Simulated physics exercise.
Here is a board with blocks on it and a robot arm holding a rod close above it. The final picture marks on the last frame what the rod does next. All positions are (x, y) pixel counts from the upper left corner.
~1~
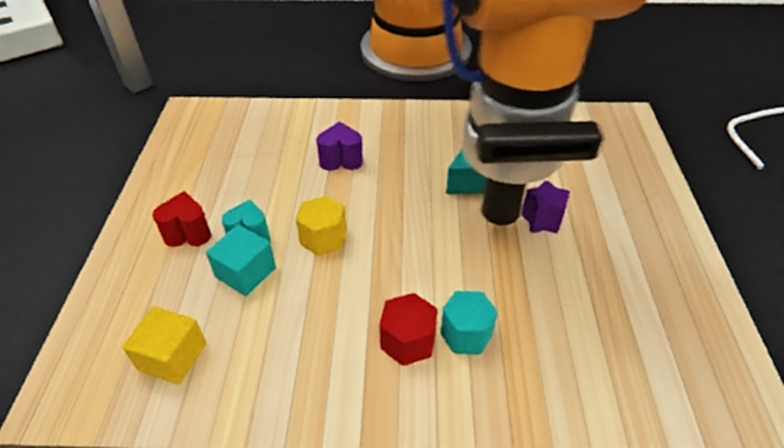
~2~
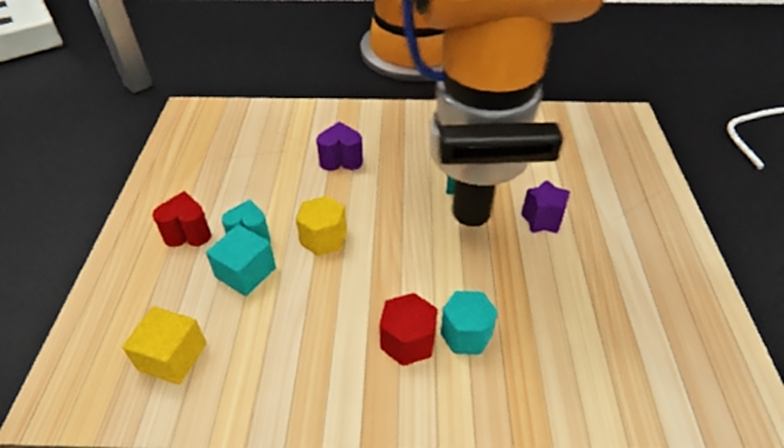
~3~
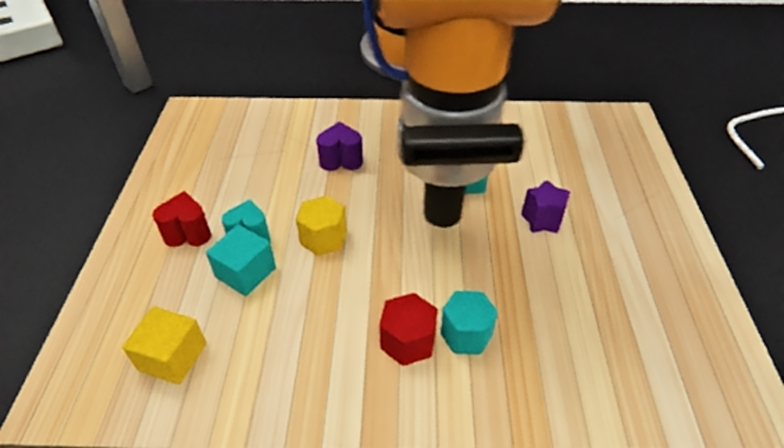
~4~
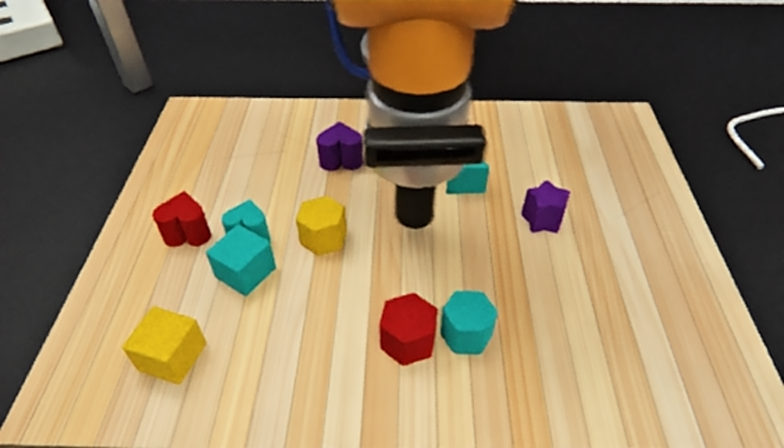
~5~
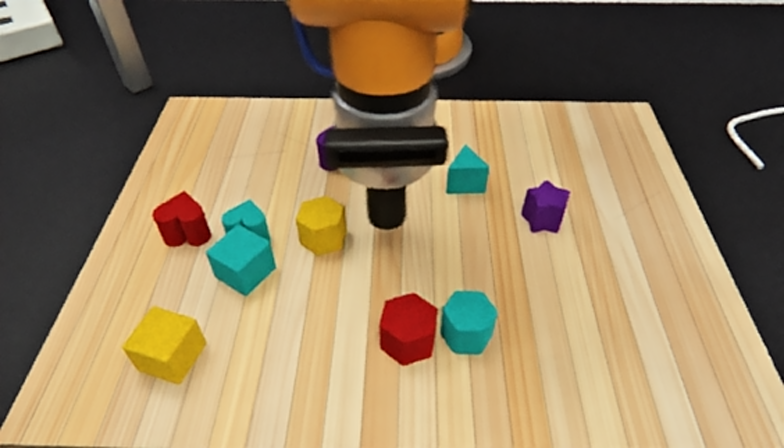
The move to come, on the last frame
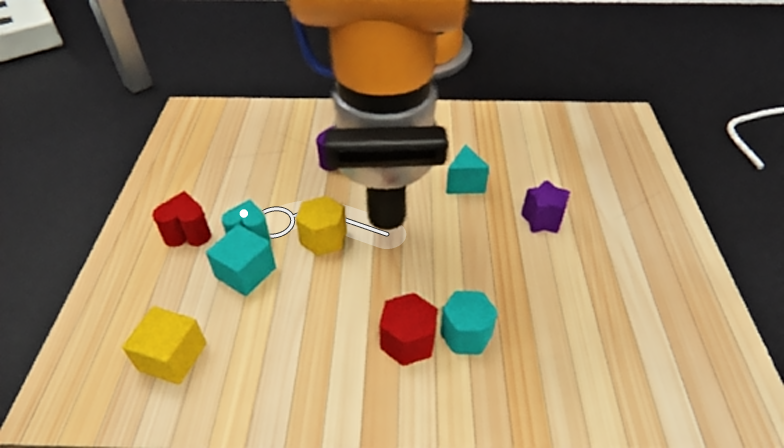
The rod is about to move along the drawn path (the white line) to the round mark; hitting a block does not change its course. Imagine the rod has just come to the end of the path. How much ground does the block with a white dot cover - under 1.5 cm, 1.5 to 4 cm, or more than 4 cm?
Covers under 1.5 cm.
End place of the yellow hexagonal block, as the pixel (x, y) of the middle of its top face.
I'd guess (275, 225).
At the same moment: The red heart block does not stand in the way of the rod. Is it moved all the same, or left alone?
It holds its position.
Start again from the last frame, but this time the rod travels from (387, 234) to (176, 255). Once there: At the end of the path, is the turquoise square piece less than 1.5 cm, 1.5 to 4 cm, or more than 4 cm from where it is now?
It falls in the 1.5 to 4 cm band.
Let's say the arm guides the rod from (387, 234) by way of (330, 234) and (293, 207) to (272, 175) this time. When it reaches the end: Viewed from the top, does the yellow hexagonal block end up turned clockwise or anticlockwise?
It turns counter-clockwise.
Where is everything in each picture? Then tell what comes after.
In the first picture, lower end of the rod (500, 212), tops of blocks, red heart block (178, 208), turquoise square piece (238, 246), turquoise heart block (244, 214), yellow hexagonal block (320, 212).
In the second picture, rod (471, 213), blocks as before.
In the third picture, rod (443, 214), blocks as before.
In the fourth picture, rod (415, 215), blocks as before.
In the fifth picture, rod (387, 216), red heart block (178, 208), turquoise square piece (238, 246), turquoise heart block (244, 214), yellow hexagonal block (320, 212).
The drawn path runs from (387, 234) via (350, 222) and (313, 213), ending at (274, 222); the dot is on the turquoise heart block.
The first path, step by step. One third of the way, rod (349, 203); yellow hexagonal block (308, 212), turned 20° anticlockwise.
Two thirds of the way, rod (309, 195); yellow hexagonal block (286, 214), turned 80° anticlockwise.
At the end, rod (270, 204); red heart block not moved; turquoise square piece (229, 253), turned 15° anticlockwise; turquoise heart block (234, 218), turned 35° clockwise; yellow hexagonal block (275, 225), turned 115° anticlockwise.
